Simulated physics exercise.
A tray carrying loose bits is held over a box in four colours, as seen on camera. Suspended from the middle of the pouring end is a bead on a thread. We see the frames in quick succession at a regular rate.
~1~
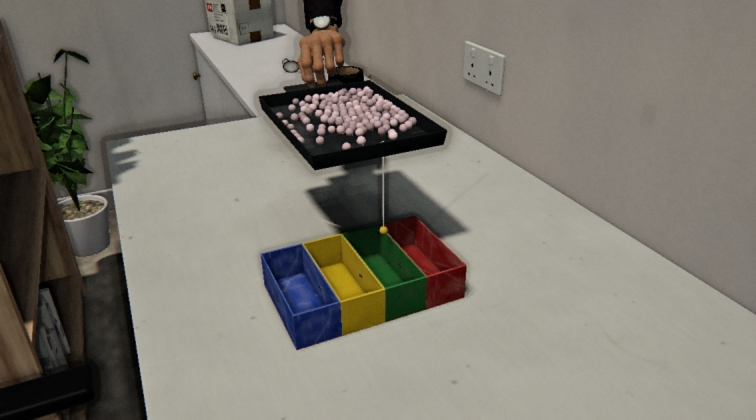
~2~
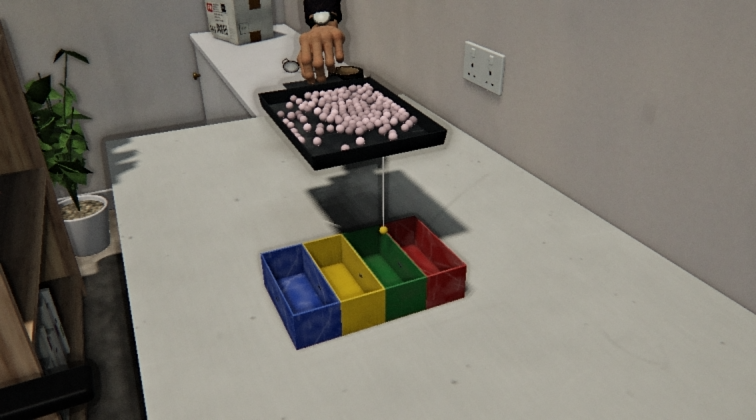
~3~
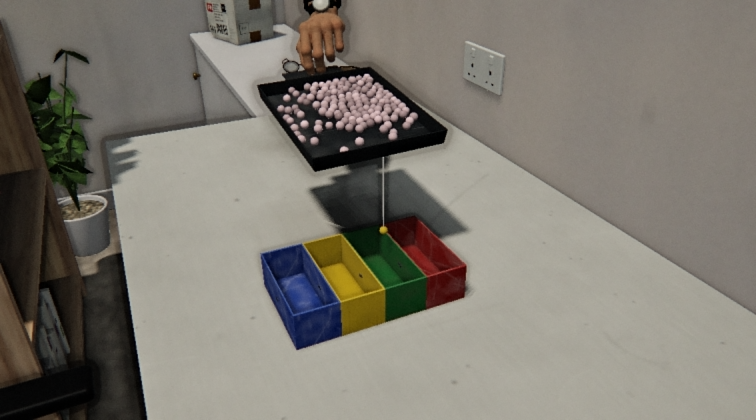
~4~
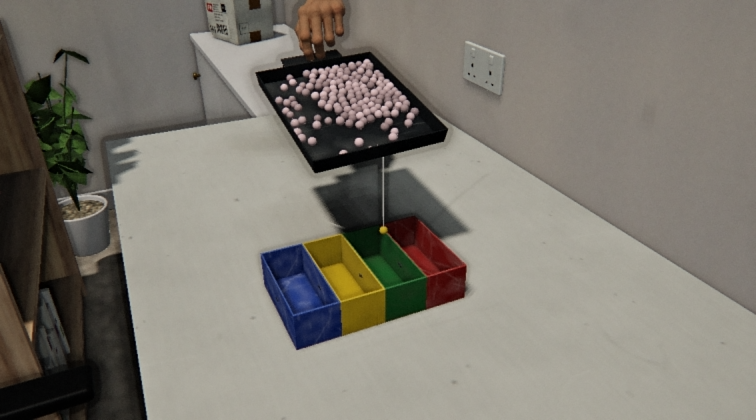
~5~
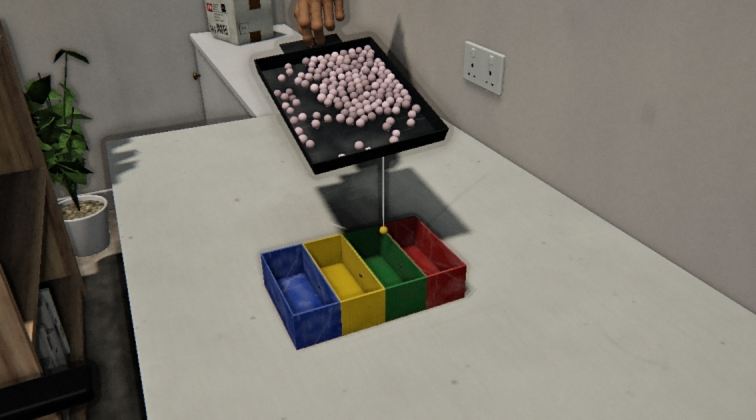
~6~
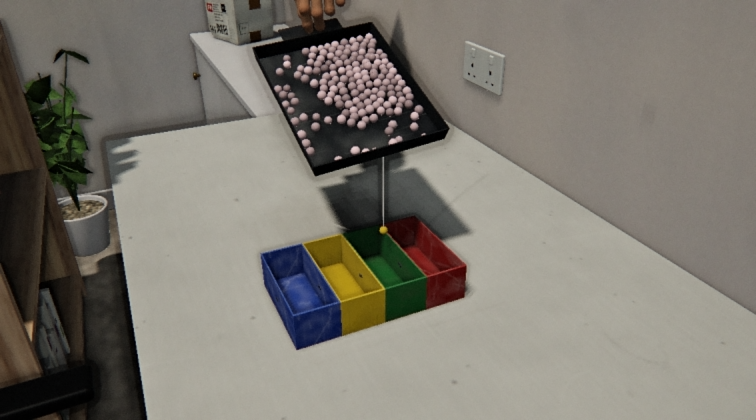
A hand tilting a black tray of small pale pink balls above a blue, yellow, green and red box, the balls spreading forward.
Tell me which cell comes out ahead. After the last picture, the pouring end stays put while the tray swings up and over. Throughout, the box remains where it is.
I would say the yellow cell comes out ahead.
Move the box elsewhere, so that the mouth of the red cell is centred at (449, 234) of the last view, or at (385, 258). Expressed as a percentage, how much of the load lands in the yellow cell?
Around 20 and around 10 per cent, in that order.
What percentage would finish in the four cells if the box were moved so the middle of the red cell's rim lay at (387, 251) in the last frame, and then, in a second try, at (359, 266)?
About 80 % and 70 %.
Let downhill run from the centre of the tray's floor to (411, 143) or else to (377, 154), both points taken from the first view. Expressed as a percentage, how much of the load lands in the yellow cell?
About 0 and 20 percent.
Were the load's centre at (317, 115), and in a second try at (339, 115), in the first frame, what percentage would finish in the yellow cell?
Estimate: 50 % first, 40 % second.
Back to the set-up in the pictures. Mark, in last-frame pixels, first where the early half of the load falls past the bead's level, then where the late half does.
At (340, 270) for the first part, then at (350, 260) for the others.
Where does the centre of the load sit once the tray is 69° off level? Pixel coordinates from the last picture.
(357, 158).
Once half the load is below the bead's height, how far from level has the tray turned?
Roughly 100 degrees of tilt.
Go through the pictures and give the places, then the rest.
In the first picture, corners of the pouring end near (314, 155) and (444, 130), level; middle of the load near (359, 112), sugar pearls; bead on its thread near (384, 230); blue cell near (318, 322); yellow cell near (363, 309); green cell near (406, 296); red cell near (446, 284).
In the second picture, corners of the pouring end near (314, 155) and (444, 130), level; middle of the load near (359, 110).
In the third picture, corners of the pouring end near (314, 157) and (445, 129), tipped barely, lowest at the left corner; middle of the load near (359, 104), a little on the move.
In the fourth picture, corners of the pouring end near (315, 159) and (445, 128), tipped a little, lowest at the left corner; middle of the load near (359, 95), near a quarter on the move.
In the fifth picture, corners of the pouring end near (315, 162) and (446, 128), tipped clearly, lowest at the left corner; middle of the load near (359, 87), near two thirds on the move.
In the sixth picture, corners of the pouring end near (315, 165) and (446, 127), tipped clearly, lowest at the left corner; middle of the load near (360, 83), all but a few on the move; blue cell near (318, 322); yellow cell near (363, 309); green cell near (406, 296); red cell near (446, 284).
Shortly afterwards, tray tipped steeply; near two thirds on the tray; a little in the yellow cell; only a few in the blue cell; only a few in the green cell; only a few in the red cell; near a quarter falling or outside the box.
Next, tray tipped past a quarter turn; a little on the tray; near a third in the yellow cell; a little in the green cell; a little in the blue cell; a little in the red cell; near a quarter falling or outside the box.
Some moments later, tray tipped past a quarter turn; near half in the yellow cell; near a quarter in the green cell; a little in the blue cell; a little in the red cell; a little falling or outside the box.
In the end, tray tipped past a quarter turn; near half in the yellow cell; near a quarter in the green cell; a little in the blue cell; a little in the red cell; a little outside the box.
